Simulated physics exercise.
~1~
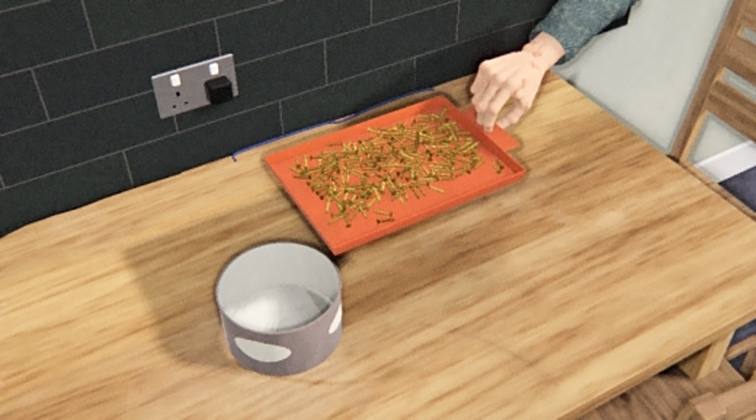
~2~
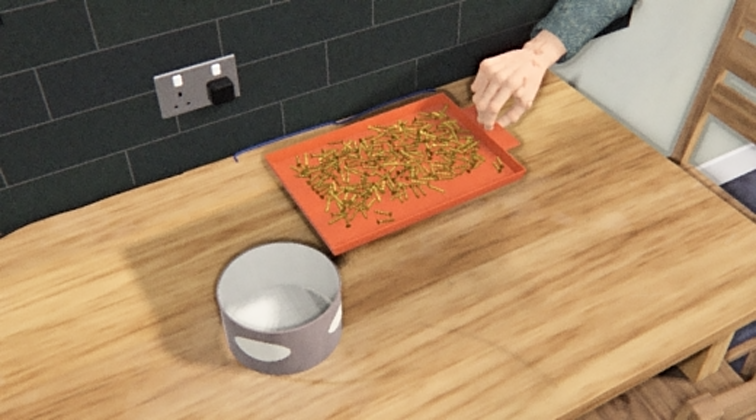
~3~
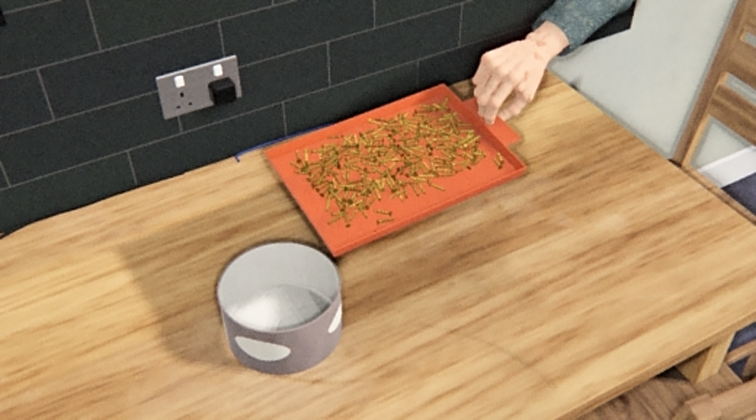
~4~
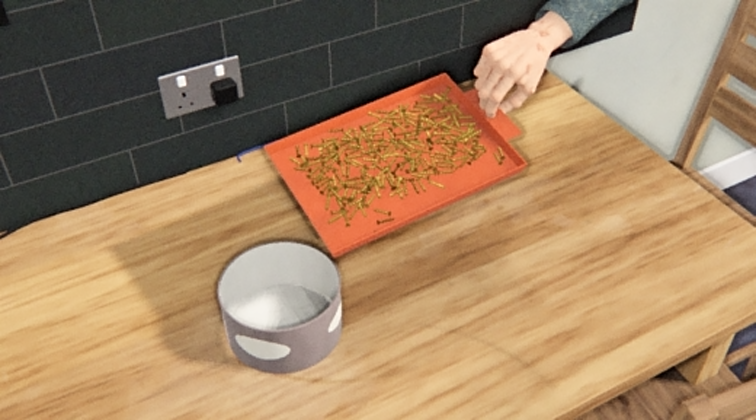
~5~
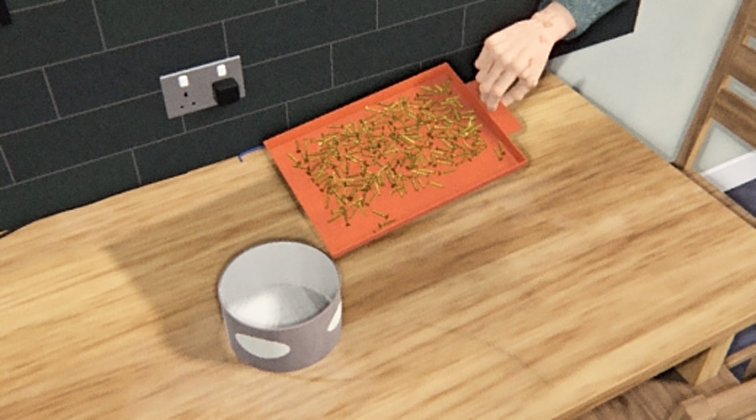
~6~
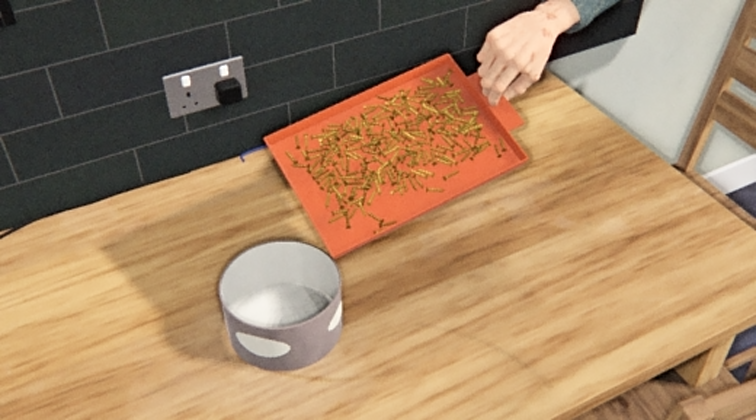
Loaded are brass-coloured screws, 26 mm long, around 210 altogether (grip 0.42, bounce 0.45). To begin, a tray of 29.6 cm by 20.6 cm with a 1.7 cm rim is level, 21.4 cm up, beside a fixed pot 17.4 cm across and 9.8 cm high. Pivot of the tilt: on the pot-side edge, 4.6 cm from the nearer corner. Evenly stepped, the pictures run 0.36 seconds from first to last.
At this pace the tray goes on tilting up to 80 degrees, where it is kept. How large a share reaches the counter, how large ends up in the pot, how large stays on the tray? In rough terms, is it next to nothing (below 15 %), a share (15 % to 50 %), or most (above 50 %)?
Roughly: Counter: Most, pot: Next to nothing, tray: Next to nothing.
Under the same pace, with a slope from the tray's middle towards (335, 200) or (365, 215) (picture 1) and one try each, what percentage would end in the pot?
Roughly 80 per cent on the first try and 30 per cent on the second.
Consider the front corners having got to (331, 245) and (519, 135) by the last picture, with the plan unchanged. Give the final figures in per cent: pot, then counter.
Pot 80 % / counter 15 %.
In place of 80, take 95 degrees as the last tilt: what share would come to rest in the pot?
The pot would get around 5 per cent.
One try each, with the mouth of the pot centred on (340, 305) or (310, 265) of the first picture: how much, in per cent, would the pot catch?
Roughly 90 and 0 percent.
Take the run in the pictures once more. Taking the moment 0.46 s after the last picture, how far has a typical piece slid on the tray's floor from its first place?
It has moved some 10 cm from its start.
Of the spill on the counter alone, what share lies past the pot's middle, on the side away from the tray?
Around 20 per cent, give or take.
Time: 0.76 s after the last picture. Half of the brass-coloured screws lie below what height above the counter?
The halfway line is at about 22 cm.
Then, 0.46 s after the last picture, tilt 48 degrees; the tray holds 100 %, the pot 0 %.
Then, 0.76 s after the last picture, tilt 67 degrees; the tray holds 70 %, the pot 0 %.
Then, 1.17 s after the last picture, tilt 80 degrees; the tray holds 10 %, the pot 5 %.
In the end, counter 95 %, pot 5 %, tray 0 %.
